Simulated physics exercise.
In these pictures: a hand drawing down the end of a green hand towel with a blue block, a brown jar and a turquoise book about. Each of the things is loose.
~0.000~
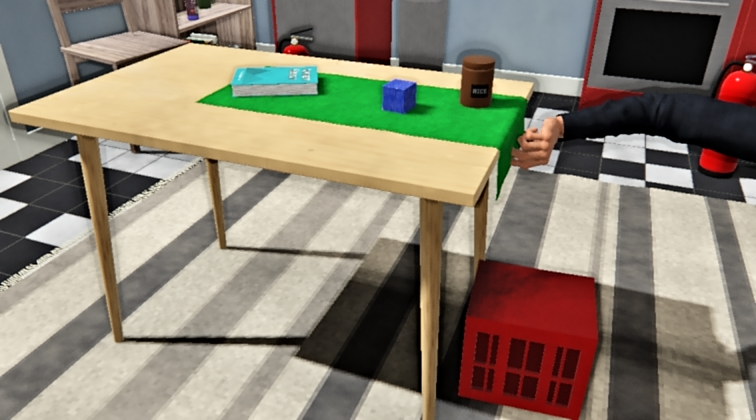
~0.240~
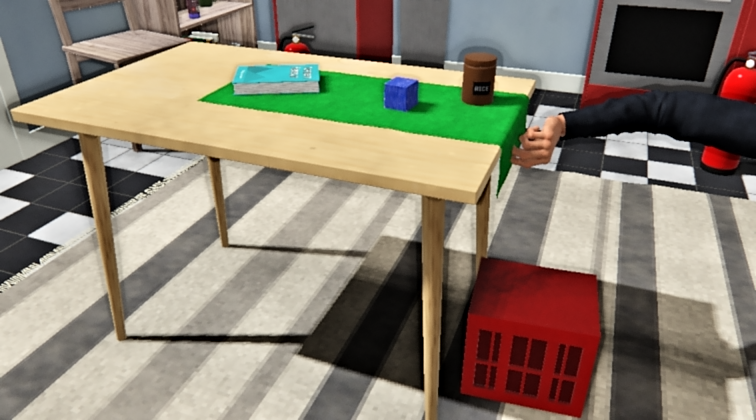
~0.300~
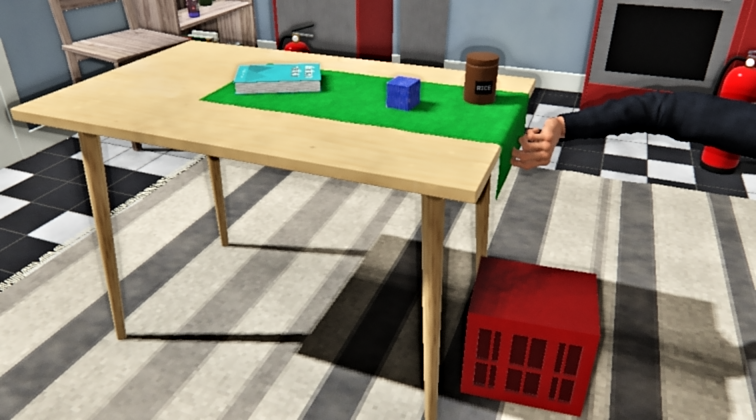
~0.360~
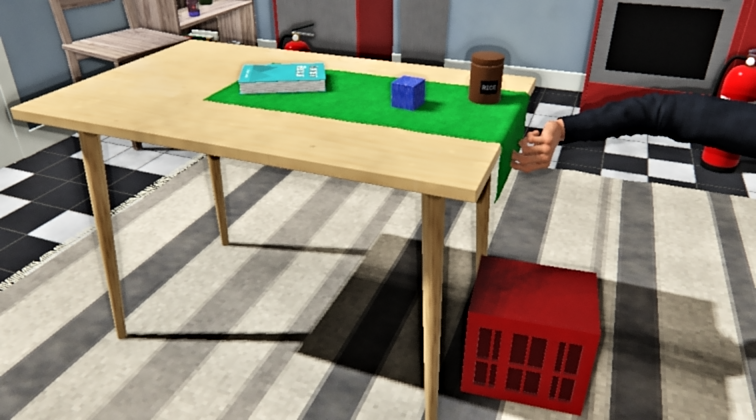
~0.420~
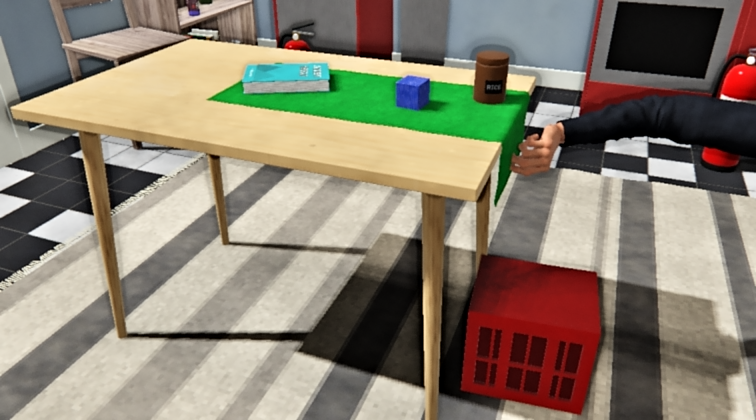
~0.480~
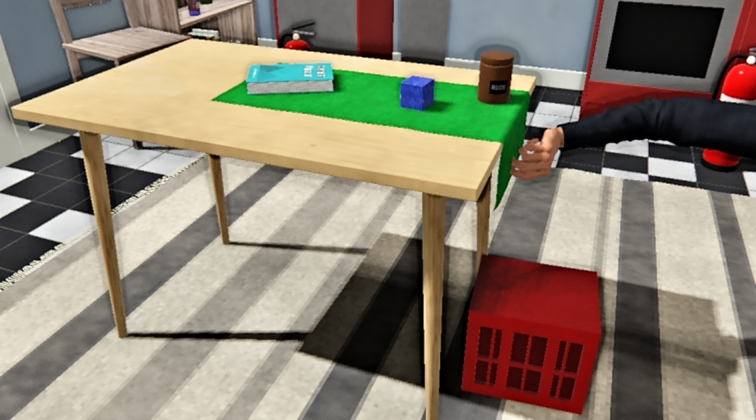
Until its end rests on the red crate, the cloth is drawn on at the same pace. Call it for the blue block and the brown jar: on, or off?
The blue block off, the brown jar off.
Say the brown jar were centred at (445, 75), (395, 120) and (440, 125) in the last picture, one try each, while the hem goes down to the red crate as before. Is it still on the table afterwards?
At the first place it ends up off, at the second it does not leave, and at the third it does not leave.
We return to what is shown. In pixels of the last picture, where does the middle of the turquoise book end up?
Look around pixel (405, 93) in the last picture.
By 1.40 s, hem going down; block carried along near (489, 102); jar down below near (558, 244).
By 2.22 s, hem on the crate; block down below near (545, 265); jar down below near (558, 244).
When it is over, hem on the crate; block down below near (545, 265); jar down below near (558, 244). The blue block is carried off the end and the brown jar falls off.
